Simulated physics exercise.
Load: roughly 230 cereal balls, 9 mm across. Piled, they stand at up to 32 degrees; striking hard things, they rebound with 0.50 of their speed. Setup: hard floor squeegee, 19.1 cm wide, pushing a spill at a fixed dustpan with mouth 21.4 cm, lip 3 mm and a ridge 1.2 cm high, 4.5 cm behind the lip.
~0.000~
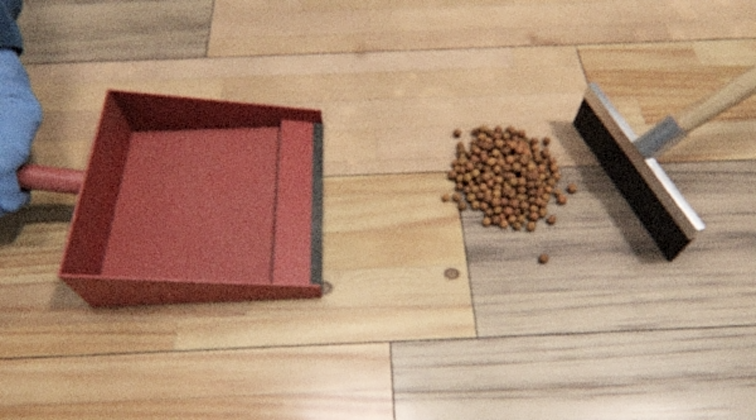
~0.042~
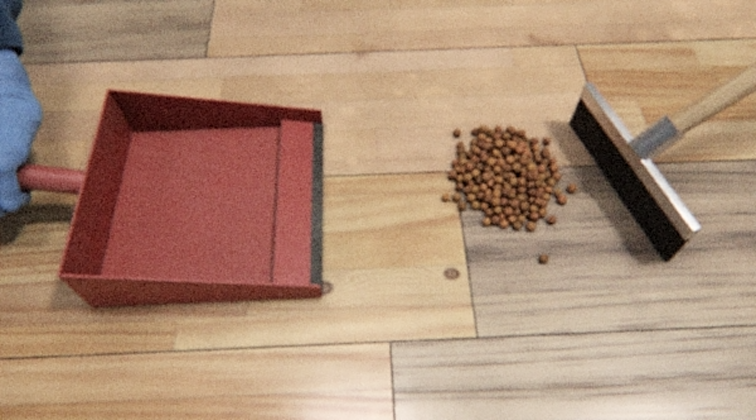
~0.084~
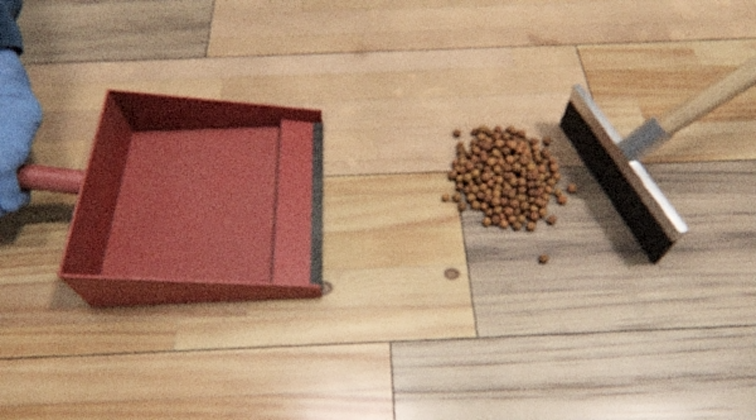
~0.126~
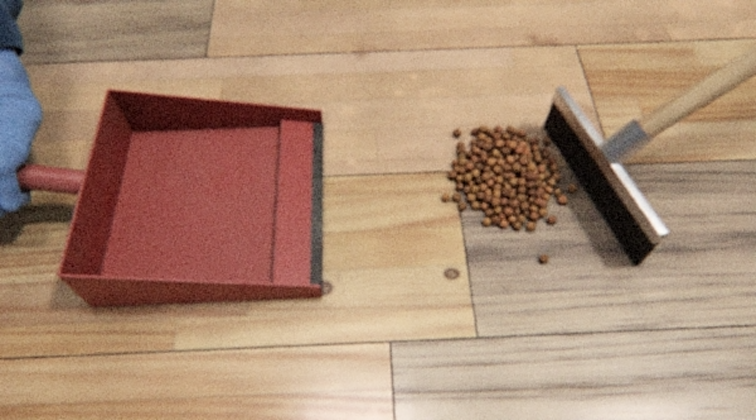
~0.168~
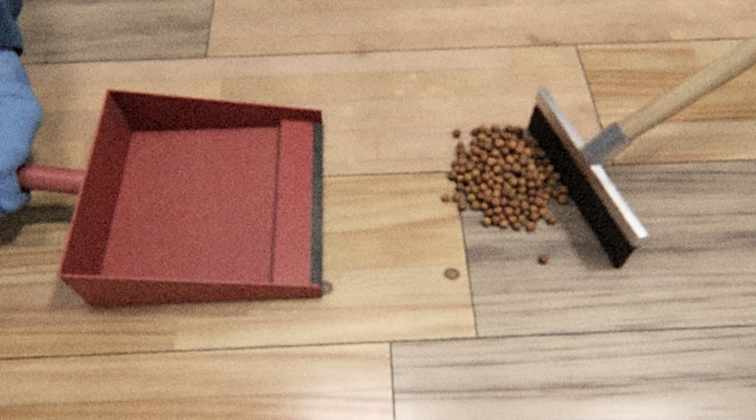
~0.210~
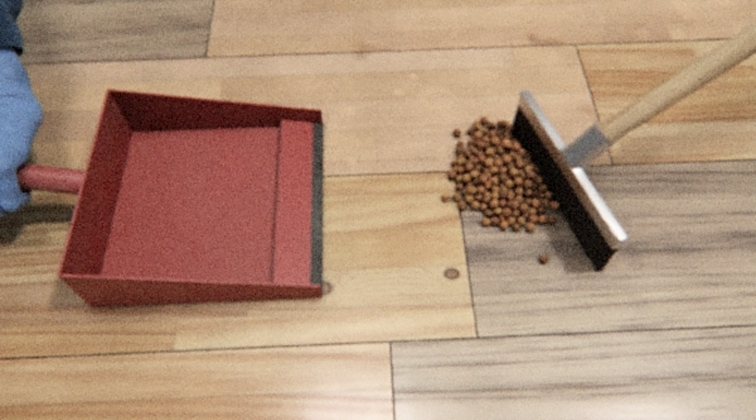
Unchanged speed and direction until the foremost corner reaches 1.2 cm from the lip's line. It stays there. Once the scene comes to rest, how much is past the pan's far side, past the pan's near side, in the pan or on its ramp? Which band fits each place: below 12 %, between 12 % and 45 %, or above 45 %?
Past the pan's far side: Small; past the pan's near side: Small; in the pan or on its ramp: Moderate.
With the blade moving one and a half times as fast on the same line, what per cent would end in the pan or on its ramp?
Near 30 %.
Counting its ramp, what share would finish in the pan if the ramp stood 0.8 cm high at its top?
30 per cent.
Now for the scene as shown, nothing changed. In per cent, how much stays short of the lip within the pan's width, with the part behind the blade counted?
65 per cent.
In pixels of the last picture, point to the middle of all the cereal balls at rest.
Close to pixel (332, 211).
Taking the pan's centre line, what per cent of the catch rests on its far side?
I'd put it near 60 per cent.
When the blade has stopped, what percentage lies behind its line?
I'd say close to 10 per cent.
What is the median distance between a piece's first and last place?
It works out to some 20 cm.
After 0.43 s, middle of the blade 14 cm from the lip; 0 % over the lip, far side 5 %, near side 0 %.
After 0.58 s, middle of the blade 8 cm from the lip; 0 % over the lip, far side 5 %, near side 0 %.
After 0.86 s, middle of the blade 4 cm from the lip; 25 % over the lip, far side 5 %, near side 5 %.
In the end, at 1.2 s, far side 5 %, near side 5 %, pan 25 %, in front of the lip or behind the blade 65 %.
